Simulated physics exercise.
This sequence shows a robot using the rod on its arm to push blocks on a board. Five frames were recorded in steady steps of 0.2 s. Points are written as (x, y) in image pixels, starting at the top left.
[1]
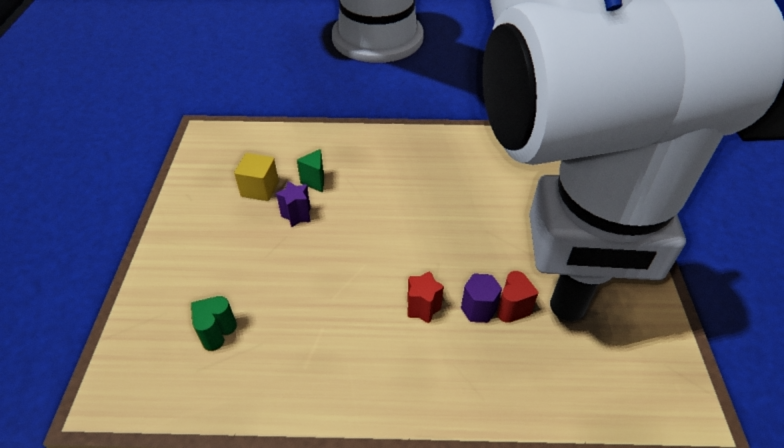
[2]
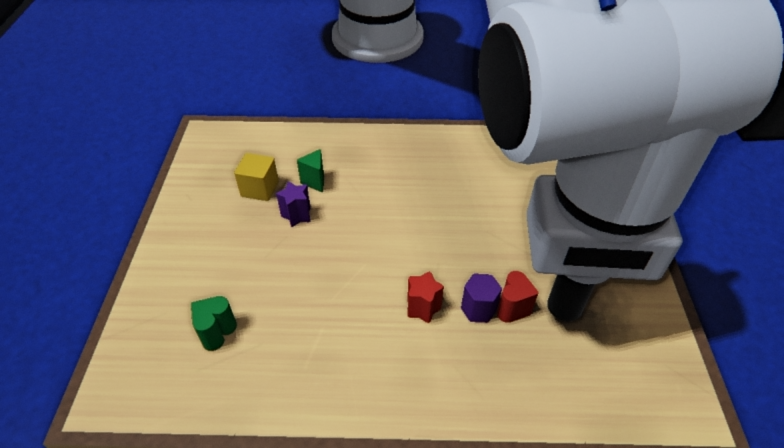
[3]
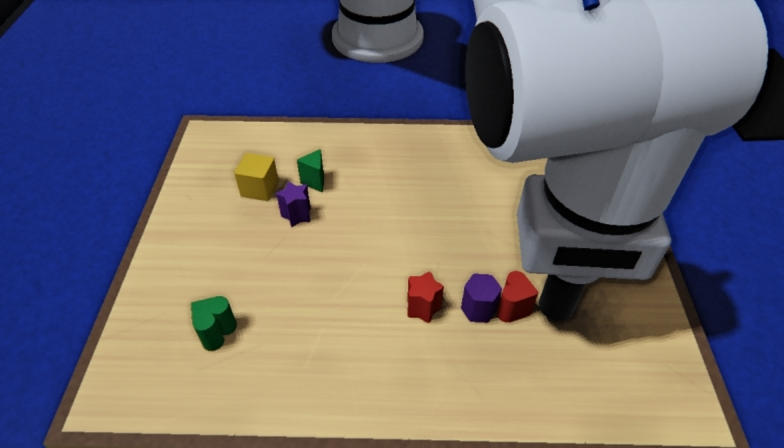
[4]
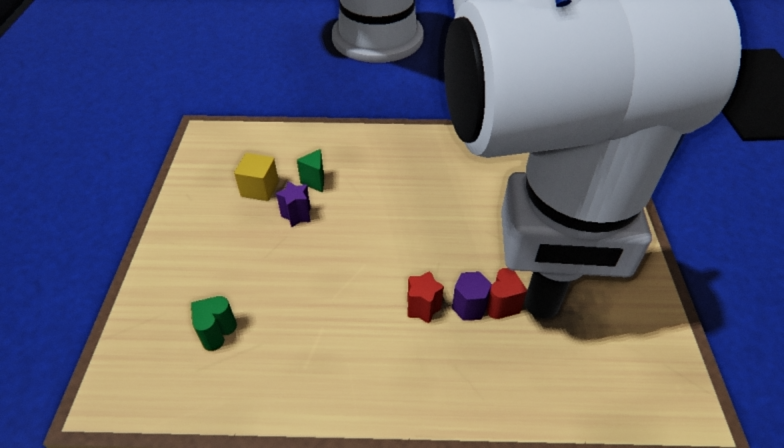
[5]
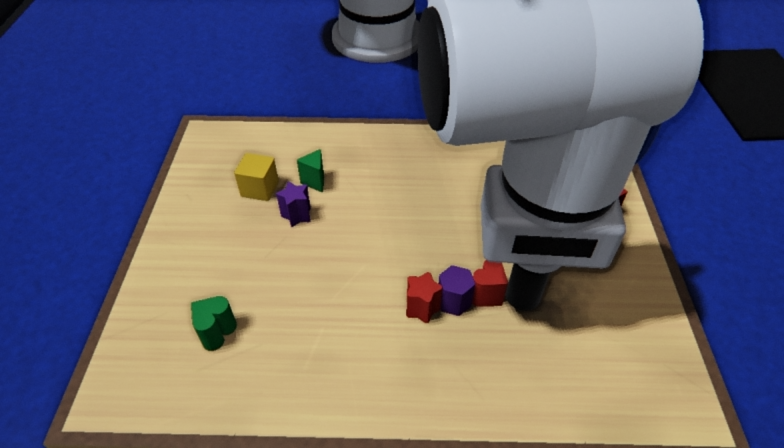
On a wooden board, a robot arm's dark rod moved left and pushed a red heart block and a purple hexagon toward a red star, while the other blocks stayed still.
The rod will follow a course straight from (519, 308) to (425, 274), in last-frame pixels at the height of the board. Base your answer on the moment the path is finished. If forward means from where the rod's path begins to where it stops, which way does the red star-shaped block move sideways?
It goes left.
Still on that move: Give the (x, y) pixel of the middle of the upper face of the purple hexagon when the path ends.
Around pixel (404, 270).
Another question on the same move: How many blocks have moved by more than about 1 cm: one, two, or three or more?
Answer: 3+.
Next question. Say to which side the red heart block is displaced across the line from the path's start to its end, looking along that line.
Picture yourself facing from the start of the path to its end: The red heart block moves off to your right.
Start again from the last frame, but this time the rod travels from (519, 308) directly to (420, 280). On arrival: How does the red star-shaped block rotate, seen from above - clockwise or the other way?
My answer: Anticlockwise.
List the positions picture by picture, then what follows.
The first frame shows rod's lower end (567, 307); red star-shaped block (425, 286); purple hexagon (483, 287); red heart block (519, 287).
The second frame shows rod (564, 307); blocks still.
The third frame shows rod (556, 307); blocks still.
The fourth frame shows rod (542, 304); purple hexagon (474, 285); red heart block (508, 283).
The fifth frame shows rod (523, 297); red star-shaped block (423, 286); purple hexagon (457, 279); red heart block (491, 273).
On the path given first. Halfway along, rod (472, 278); red star-shaped block (414, 289); purple hexagon (441, 275), turned 35° anticlockwise; red heart block (455, 248), turned 60° clockwise.
At the end, rod (426, 262); red star-shaped block (399, 296), turned 40° anticlockwise; purple hexagon (404, 270), turned 95° anticlockwise; red heart block (427, 228), turned 100° clockwise.
